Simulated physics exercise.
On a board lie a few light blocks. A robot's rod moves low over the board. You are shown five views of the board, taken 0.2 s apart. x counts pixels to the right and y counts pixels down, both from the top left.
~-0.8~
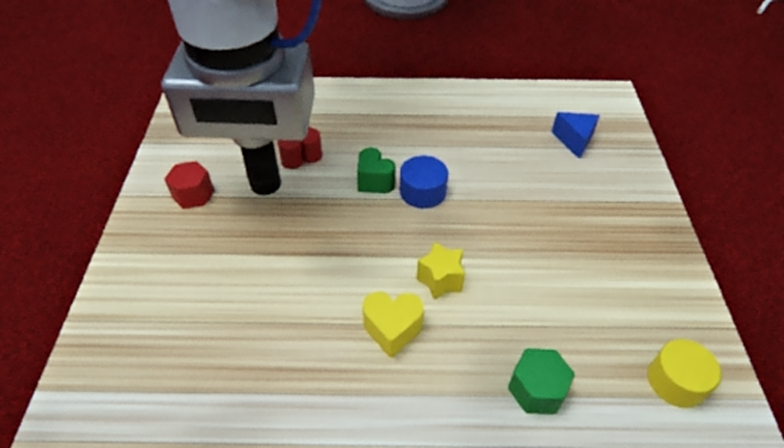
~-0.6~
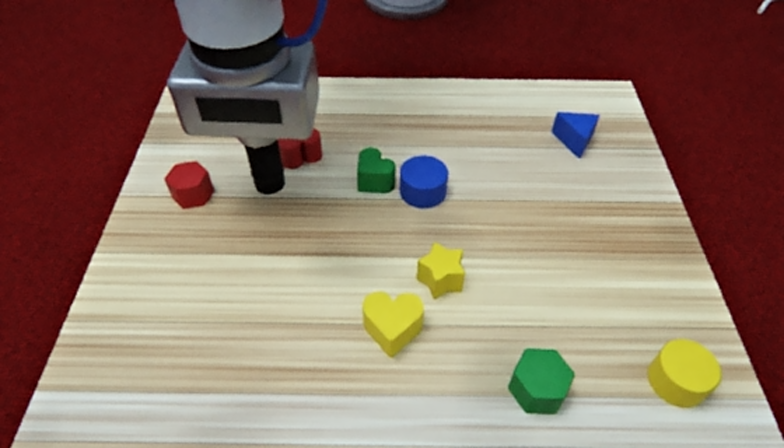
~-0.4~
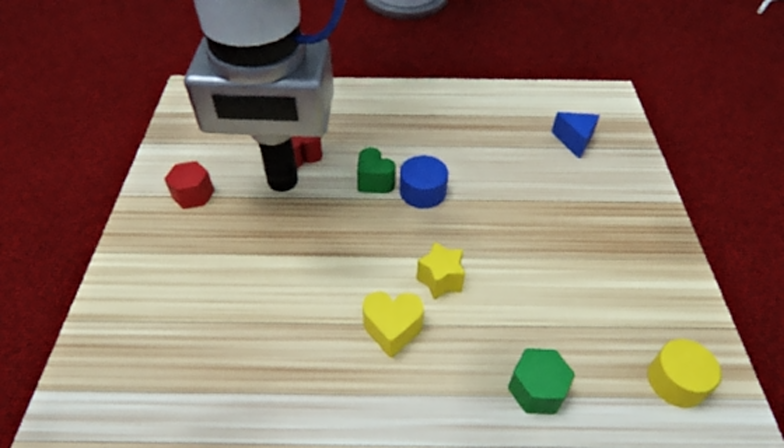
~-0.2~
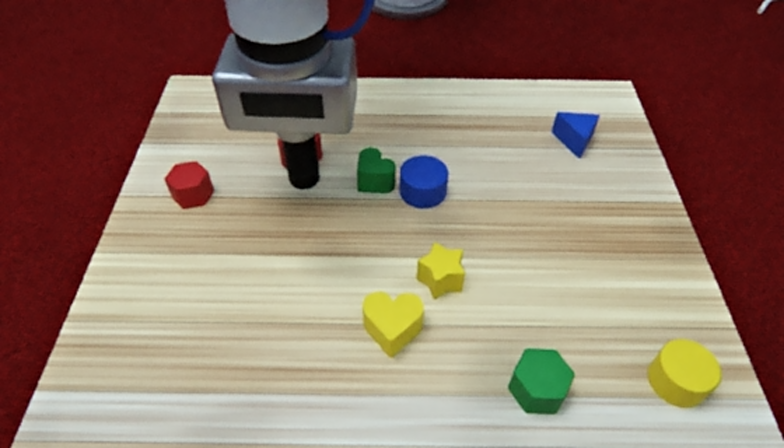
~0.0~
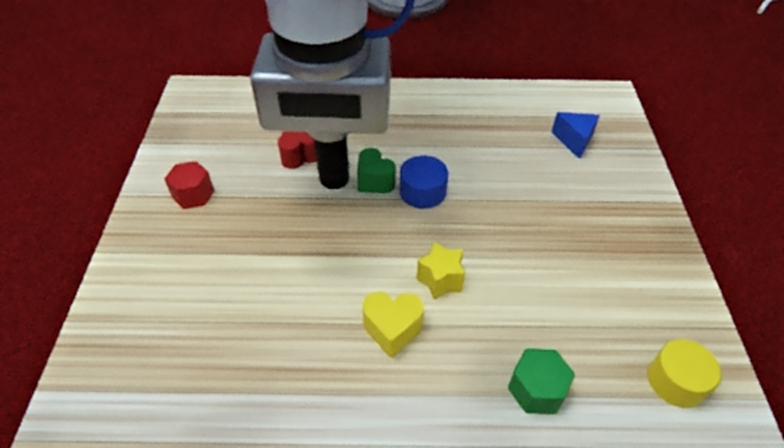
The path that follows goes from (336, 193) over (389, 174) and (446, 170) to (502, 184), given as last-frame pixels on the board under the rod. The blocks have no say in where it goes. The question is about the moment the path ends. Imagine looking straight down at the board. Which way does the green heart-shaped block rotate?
Viewed from above: Anti-clockwise.
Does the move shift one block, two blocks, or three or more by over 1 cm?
Once the path ends, two blocks will have shifted.
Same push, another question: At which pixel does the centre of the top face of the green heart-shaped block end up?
The middle of its top is at (463, 132).
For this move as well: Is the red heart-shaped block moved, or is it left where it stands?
It is untouched.
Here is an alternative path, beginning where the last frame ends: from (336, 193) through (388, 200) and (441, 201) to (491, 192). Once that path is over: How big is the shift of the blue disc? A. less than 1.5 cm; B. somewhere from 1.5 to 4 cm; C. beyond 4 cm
I'll go with C - beyond 4 cm.
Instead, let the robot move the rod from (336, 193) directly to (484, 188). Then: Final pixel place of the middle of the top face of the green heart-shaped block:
It should be at (405, 148) by then.
The first path, step by step. One third of the way, rod (389, 160); green heart-shaped block (417, 144), turned 20° anticlockwise; blue disc (438, 171).
Two thirds of the way, rod (447, 157); green heart-shaped block (461, 132), turned 70° anticlockwise; blue disc (457, 178).
At the end, rod (505, 170); red heart-shaped block still; green heart-shaped block (463, 132), turned 75° anticlockwise; blue disc (461, 180).
